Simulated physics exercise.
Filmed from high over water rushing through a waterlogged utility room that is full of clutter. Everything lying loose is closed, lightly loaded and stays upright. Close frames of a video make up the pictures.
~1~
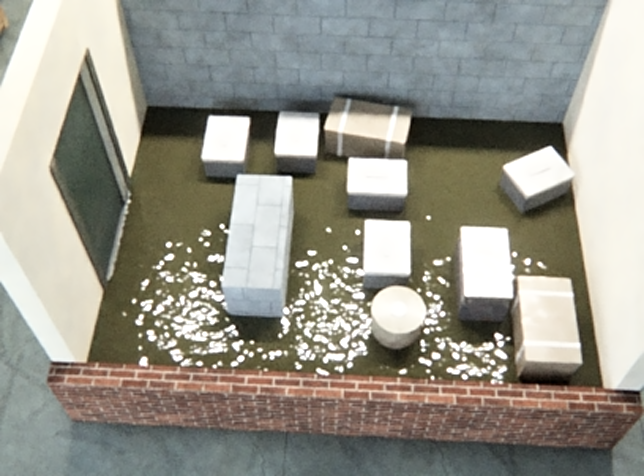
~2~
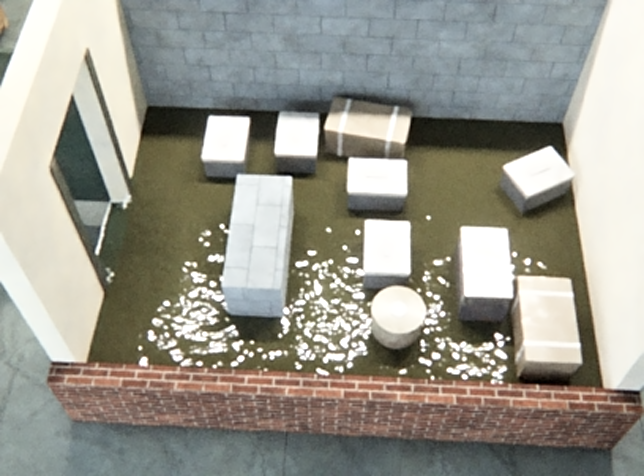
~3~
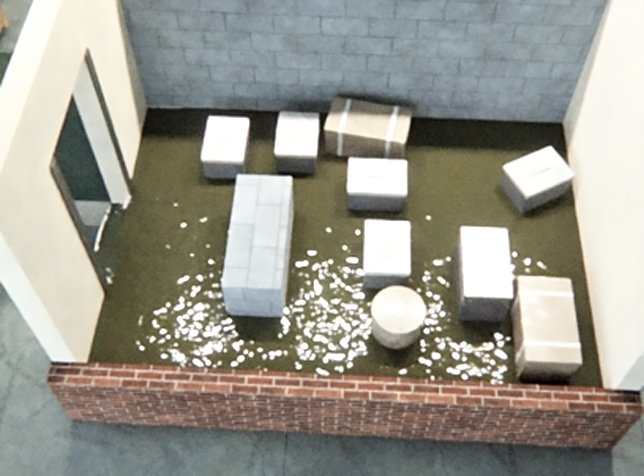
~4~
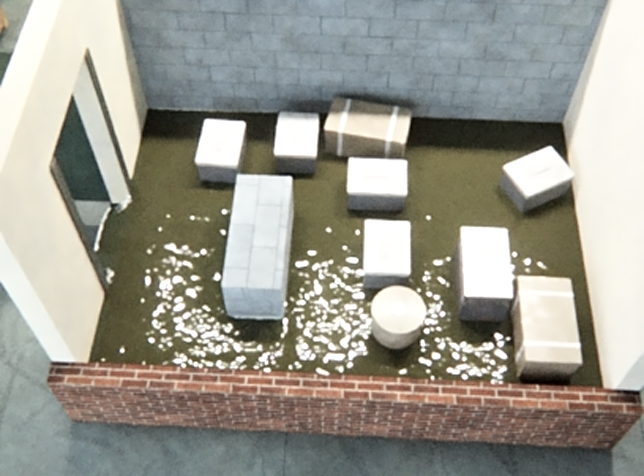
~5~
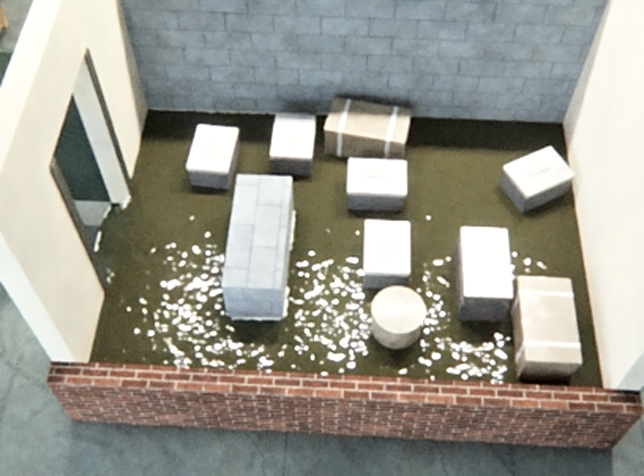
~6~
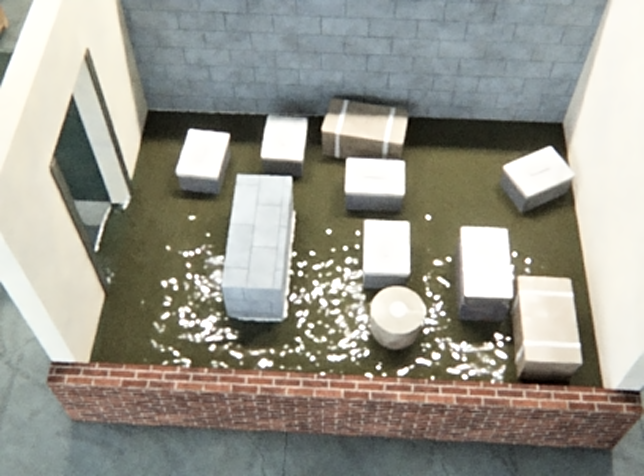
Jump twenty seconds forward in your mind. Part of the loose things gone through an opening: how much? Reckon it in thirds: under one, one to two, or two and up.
One to two thirds.
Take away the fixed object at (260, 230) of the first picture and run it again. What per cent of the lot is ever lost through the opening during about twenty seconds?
60 per cent.
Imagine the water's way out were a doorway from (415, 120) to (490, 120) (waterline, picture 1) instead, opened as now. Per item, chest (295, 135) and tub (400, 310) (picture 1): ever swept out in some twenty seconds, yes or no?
As listed: Yes, stays.
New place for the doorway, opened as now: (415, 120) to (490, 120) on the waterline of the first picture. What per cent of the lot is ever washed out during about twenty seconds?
About 80 per cent.
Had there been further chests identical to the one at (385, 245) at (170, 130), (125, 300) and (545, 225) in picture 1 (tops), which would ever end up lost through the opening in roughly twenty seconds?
First copy escapes, second copy escapes, third copy doesn't escape.
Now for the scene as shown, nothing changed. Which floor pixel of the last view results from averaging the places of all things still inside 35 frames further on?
It lands somewhere near (431, 268).
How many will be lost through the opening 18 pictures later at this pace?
2.
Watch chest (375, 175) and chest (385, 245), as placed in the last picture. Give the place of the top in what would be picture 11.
(330, 168) and (360, 248).
A moment on, 0 of 8 are out; 8 afloat.
Next, 2 of 8 are out; 6 afloat.
Later, 5 of 8 are out; 3 afloat.
In the end, 5 of 8 are out; 1 afloat.
